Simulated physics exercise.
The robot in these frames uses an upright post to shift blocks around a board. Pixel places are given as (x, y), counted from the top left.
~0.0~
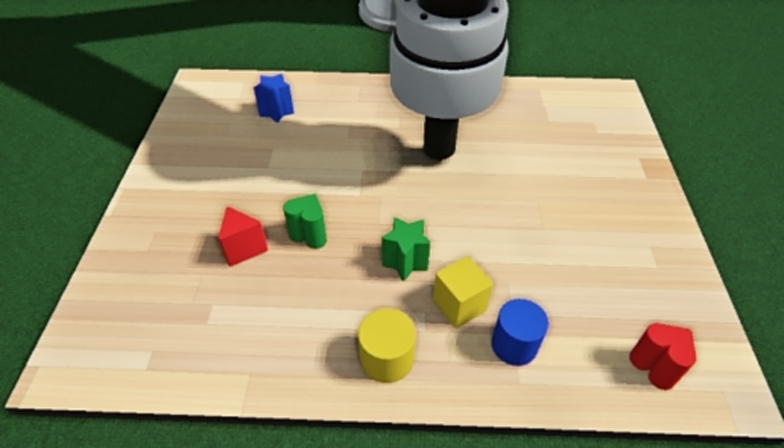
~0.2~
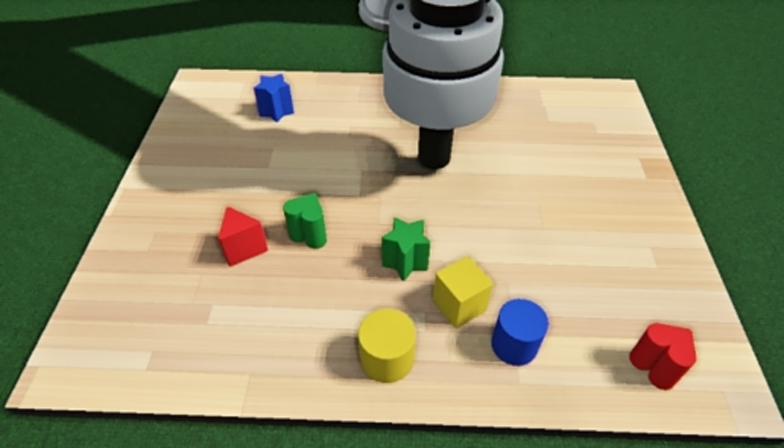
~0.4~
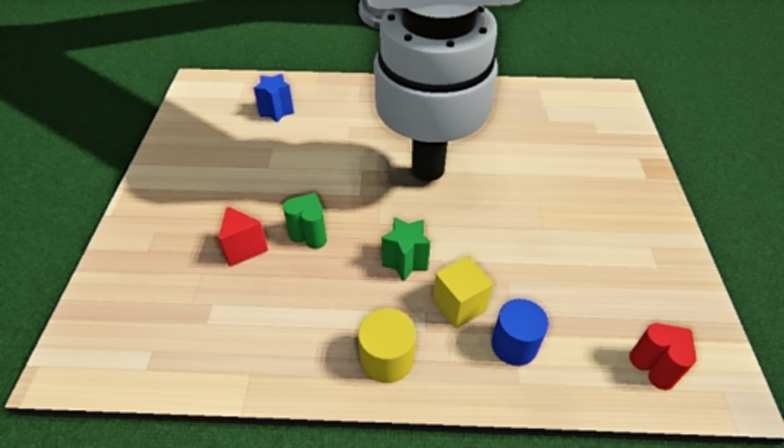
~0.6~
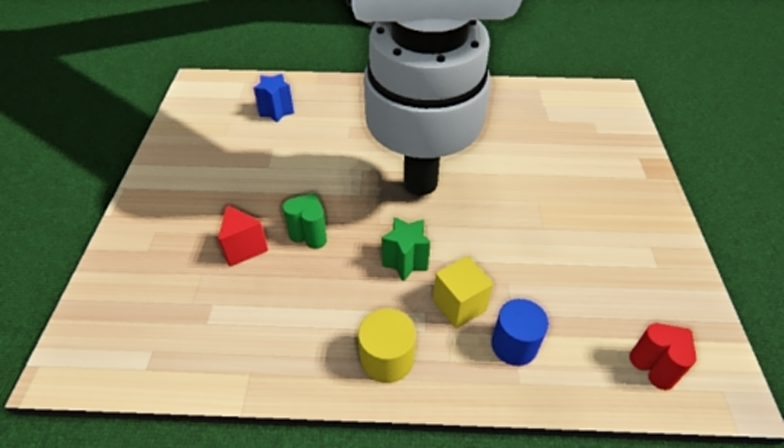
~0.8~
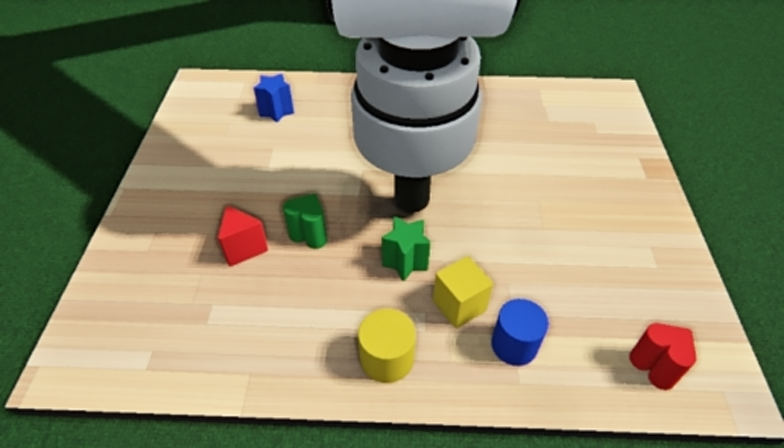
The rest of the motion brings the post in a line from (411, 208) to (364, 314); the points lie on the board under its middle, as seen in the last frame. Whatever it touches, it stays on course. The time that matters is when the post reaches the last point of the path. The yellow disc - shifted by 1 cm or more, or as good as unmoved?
By the last moment, the yellow disc will still be in its place.
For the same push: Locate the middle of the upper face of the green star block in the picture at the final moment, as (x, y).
The middle of its top is at (409, 280).
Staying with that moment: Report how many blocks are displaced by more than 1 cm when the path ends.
It looks like one block will be pushed more than about 1 cm.
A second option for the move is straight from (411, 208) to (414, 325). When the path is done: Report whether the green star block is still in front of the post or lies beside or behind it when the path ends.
It holds its place in front.
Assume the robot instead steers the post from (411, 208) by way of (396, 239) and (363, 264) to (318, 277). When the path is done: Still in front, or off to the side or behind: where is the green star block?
It falls back or aside.
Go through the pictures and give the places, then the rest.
Tip of the post at (439, 149), middles of tops, yellow disc at (387, 332), green star block at (407, 233), in the first picture.
Post at (434, 159), nothing pushed, in the second picture.
Post at (428, 170), nothing pushed, in the third picture.
Post at (421, 184), nothing pushed, in the fourth picture.
Post at (412, 200), yellow disc at (387, 332), green star block at (407, 233), in the fifth picture.
On the path given first. One third of the way, post at (397, 232); green star block at (406, 239), turned 20° anticlockwise.
Two thirds of the way, post at (381, 267); green star block at (408, 270), turned 50° anticlockwise.
At the end, post at (364, 306); yellow disc unmoved; green star block at (409, 280), turned 90° anticlockwise.
